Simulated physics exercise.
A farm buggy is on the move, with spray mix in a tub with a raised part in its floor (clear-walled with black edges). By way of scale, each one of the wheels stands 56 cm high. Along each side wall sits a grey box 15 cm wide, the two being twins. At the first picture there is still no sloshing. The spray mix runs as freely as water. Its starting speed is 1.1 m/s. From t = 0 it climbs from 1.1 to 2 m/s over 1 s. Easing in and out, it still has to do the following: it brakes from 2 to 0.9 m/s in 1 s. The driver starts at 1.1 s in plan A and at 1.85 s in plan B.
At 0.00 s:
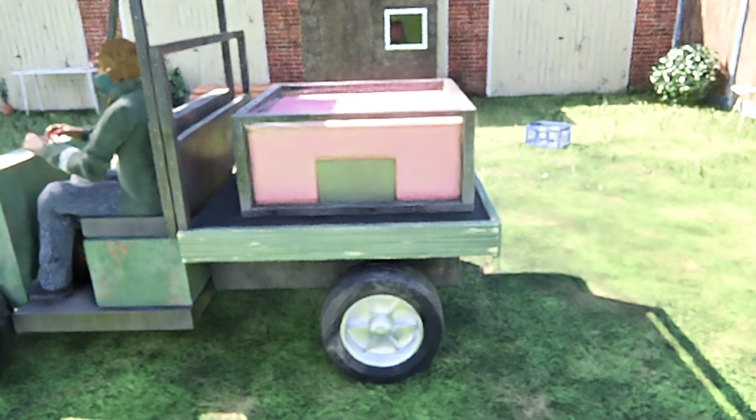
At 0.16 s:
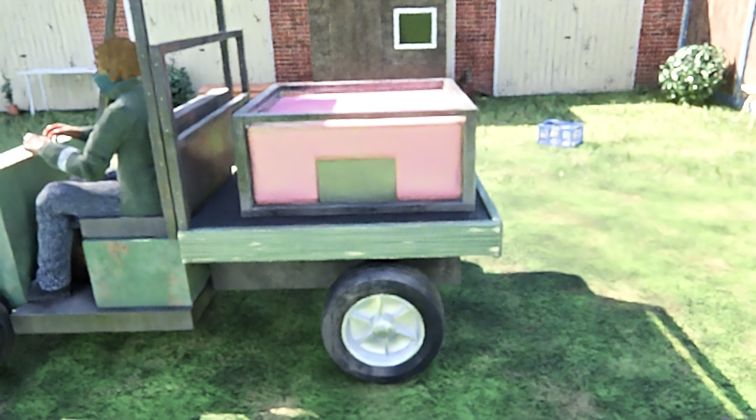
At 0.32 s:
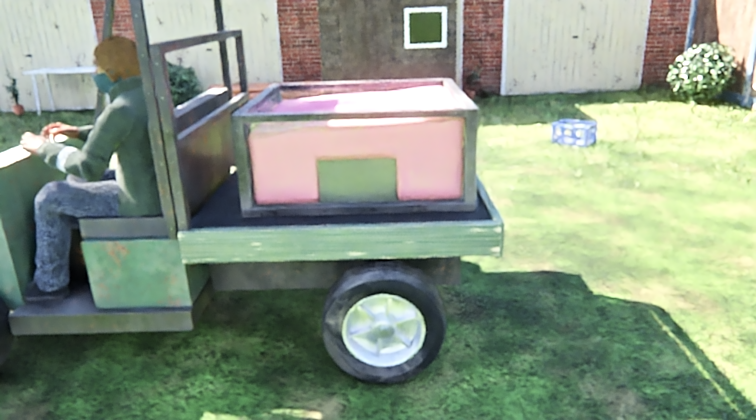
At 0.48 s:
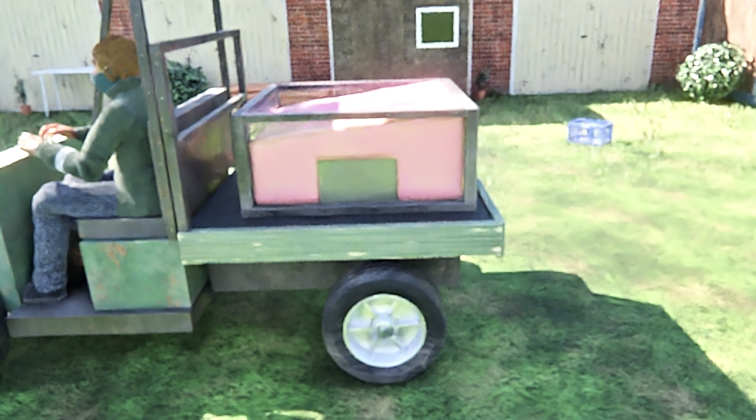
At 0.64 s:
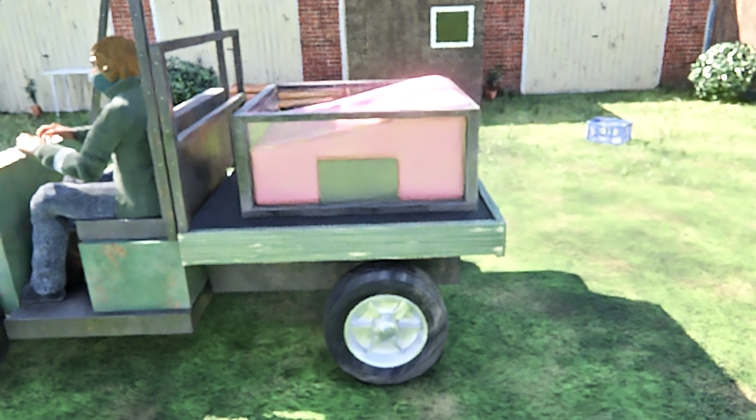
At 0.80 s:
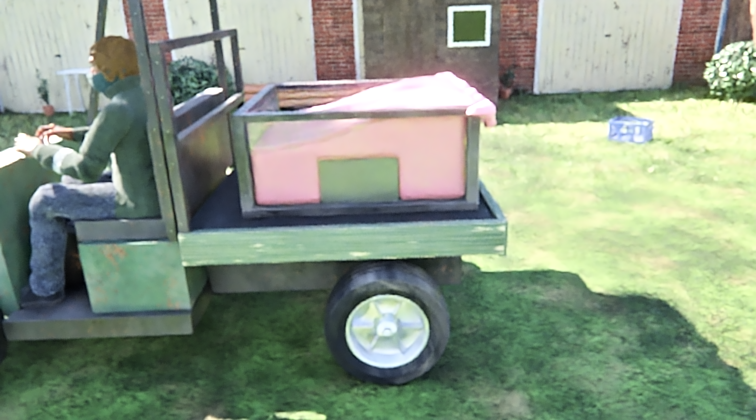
A driver rides a green buggy left as pink liquid in its tub slopes up rightward.
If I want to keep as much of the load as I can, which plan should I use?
Use plan A; it keeps more of the load.
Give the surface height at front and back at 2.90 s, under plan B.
I'd say some 40 cm in front and some 24 cm behind.
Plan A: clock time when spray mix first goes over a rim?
0.9 s.
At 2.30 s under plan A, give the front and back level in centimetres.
At the front 30 cm, at the back 44 cm.
For plan A, 2.30 s in, front 30 cm, middle 32 cm, back 43 cm above the lowest part of the floor; the loss stands at 6 per cent, mostly over the front, some over the back.
For plan A, 5.09 s in, the loss stands at 7 per cent, mostly over the front, some over the back, 20 of 287 litres.
For plan B, 2.90 s in, front 41 cm, middle 36 cm, back 24 cm above the lowest part of the floor; the loss stands at 6 per cent, mostly over the front, some over the back.
For plan B, 5.84 s in, the loss stands at 12 per cent, mostly over the front, some over the back, 35 of 287 litres.
